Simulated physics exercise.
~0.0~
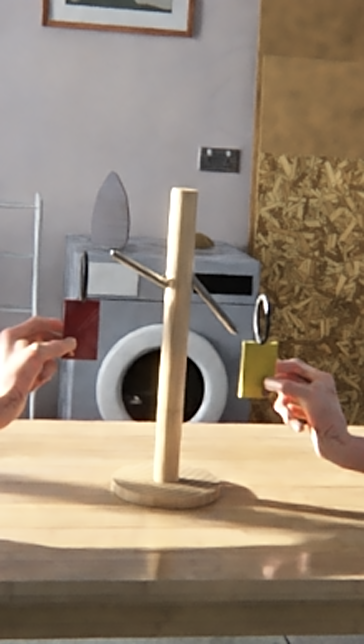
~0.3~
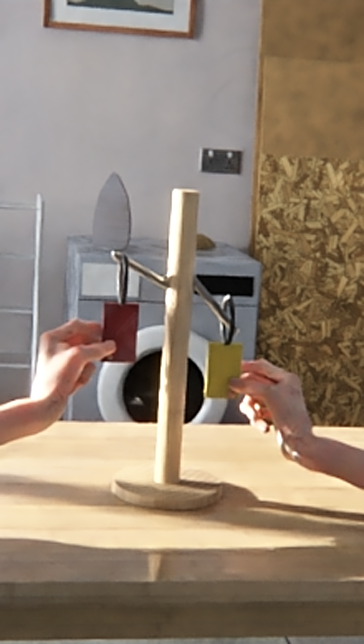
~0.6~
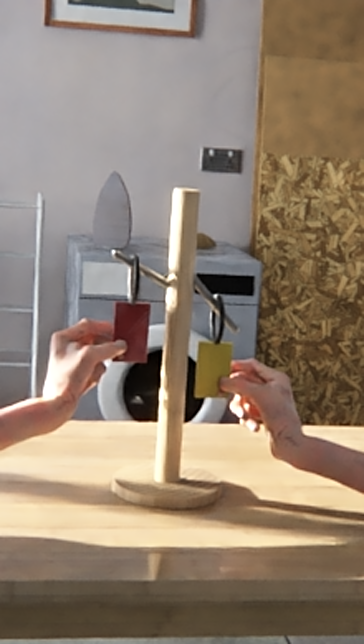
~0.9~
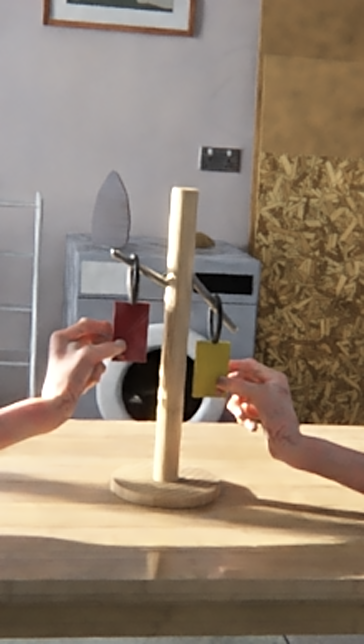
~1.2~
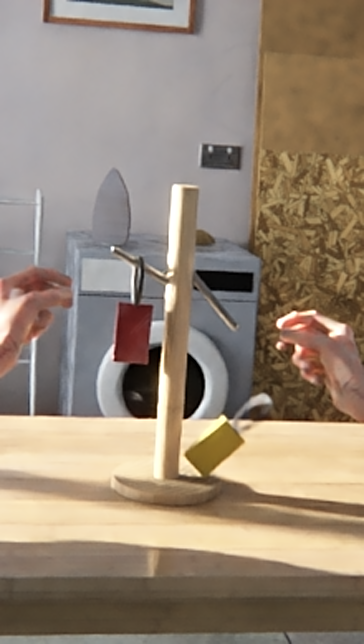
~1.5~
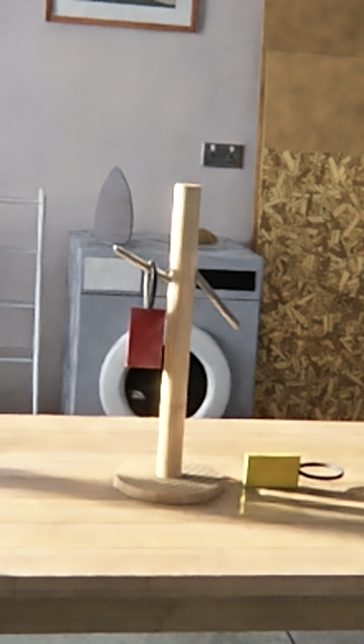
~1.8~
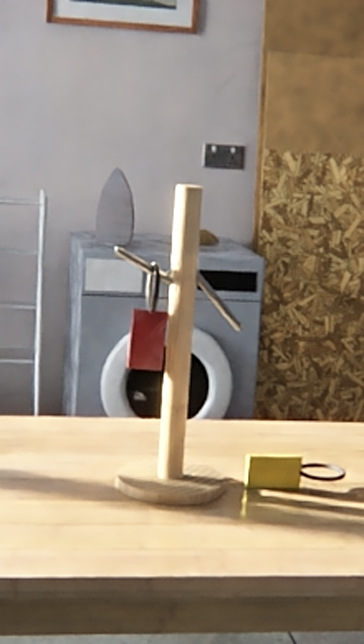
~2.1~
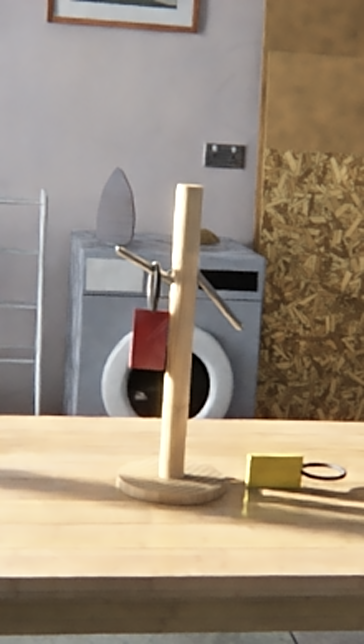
A red tag and a yellow tag, each with a ring, are held by two hands on either side of a wooden stand on a pale table, seen from the front by a slightly swaying camera, with a washing machine behind. The hands bring the tags inward, red from the left and yellow from the right, to the stand's slanting pegs. Both hands let go and draw back. The yellow tag slips off the downward-sloping right peg and drops, tipping over, while the red tag shifts slightly toward the post. Finally, red hangs still and yellow lies on the table at right.
